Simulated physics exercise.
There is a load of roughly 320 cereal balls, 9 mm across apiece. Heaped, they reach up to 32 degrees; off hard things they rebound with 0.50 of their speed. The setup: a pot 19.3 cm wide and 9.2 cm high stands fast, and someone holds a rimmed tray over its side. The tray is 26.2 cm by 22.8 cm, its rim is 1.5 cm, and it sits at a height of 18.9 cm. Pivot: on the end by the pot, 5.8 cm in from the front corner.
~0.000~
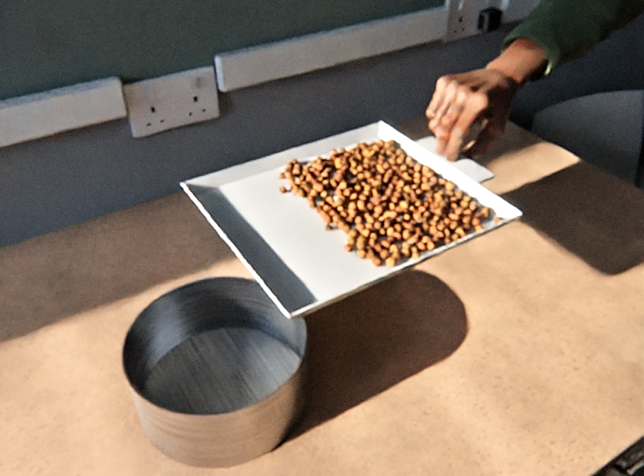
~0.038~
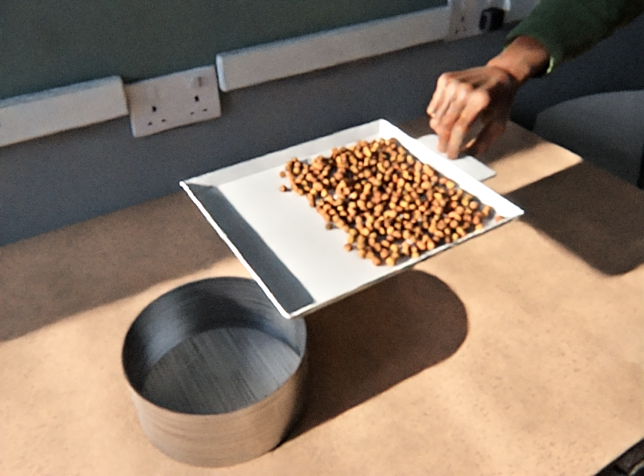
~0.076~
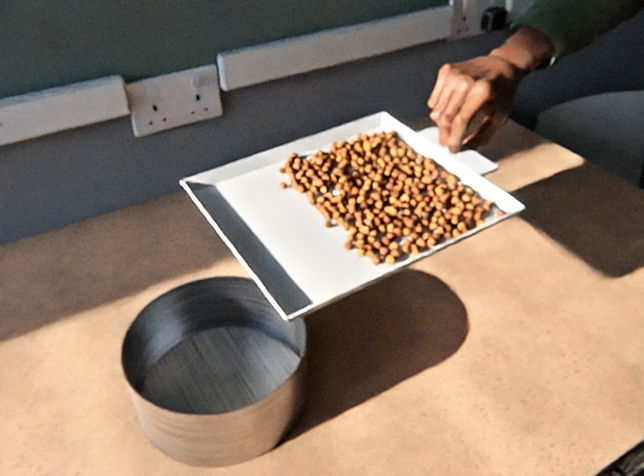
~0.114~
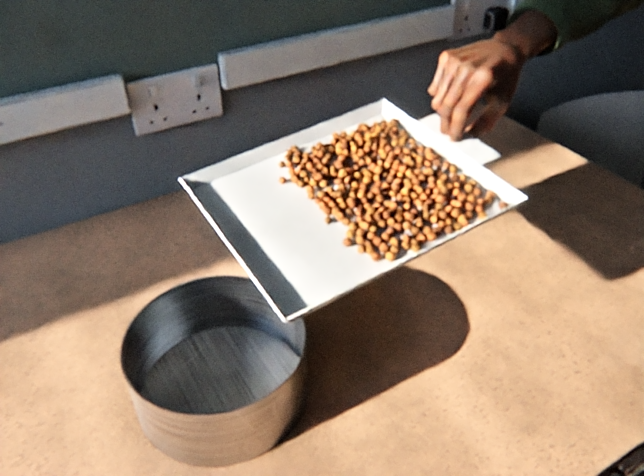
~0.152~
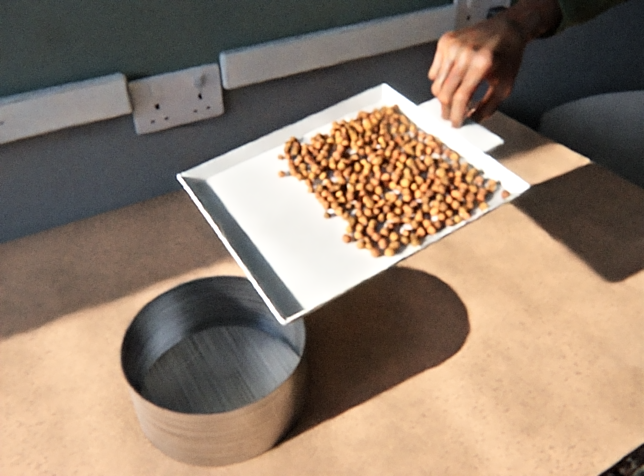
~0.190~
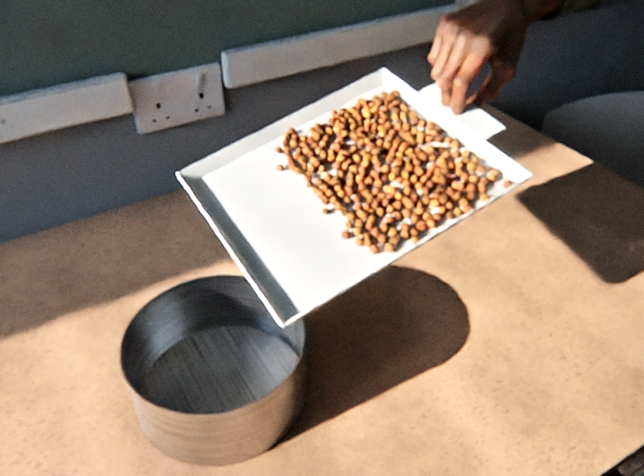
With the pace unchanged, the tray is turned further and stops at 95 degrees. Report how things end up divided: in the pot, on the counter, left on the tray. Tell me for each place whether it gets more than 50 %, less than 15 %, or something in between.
At the end, pot: I expect a reasonable chunk to finish up there; counter: I expect the majority share to finish up there; tray: I expect a stray few to finish up there.
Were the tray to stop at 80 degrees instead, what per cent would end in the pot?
Estimated share: About 35 %.
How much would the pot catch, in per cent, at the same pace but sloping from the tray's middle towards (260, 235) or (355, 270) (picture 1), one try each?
The share comes to roughly 65 in a hundred, then roughly 5 in a hundred.
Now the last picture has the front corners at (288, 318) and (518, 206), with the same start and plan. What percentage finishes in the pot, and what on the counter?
Pot 5, counter 95.
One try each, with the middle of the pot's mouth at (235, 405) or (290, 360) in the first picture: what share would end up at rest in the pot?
Spot one: Some 95 per cent; spot two: Some 45 per cent.
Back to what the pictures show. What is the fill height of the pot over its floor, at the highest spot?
Close to 2.0 cm up.
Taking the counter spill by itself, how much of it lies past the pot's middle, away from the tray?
Some 90 per cent.
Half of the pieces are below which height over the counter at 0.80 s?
Roughly 10 cm.
After 0.56 s, tilt 54 degrees; the tray holds 100 %, the pot 0 %.
After 0.80 s, tilt 79 degrees; the tray holds 20 %, the pot 20 %.
After 1.16 s, tilt 95 degrees; the tray holds 0 %, the pot 35 %.
At rest (1.6 s), pot 35 %, counter 65 %, tray 0 %.
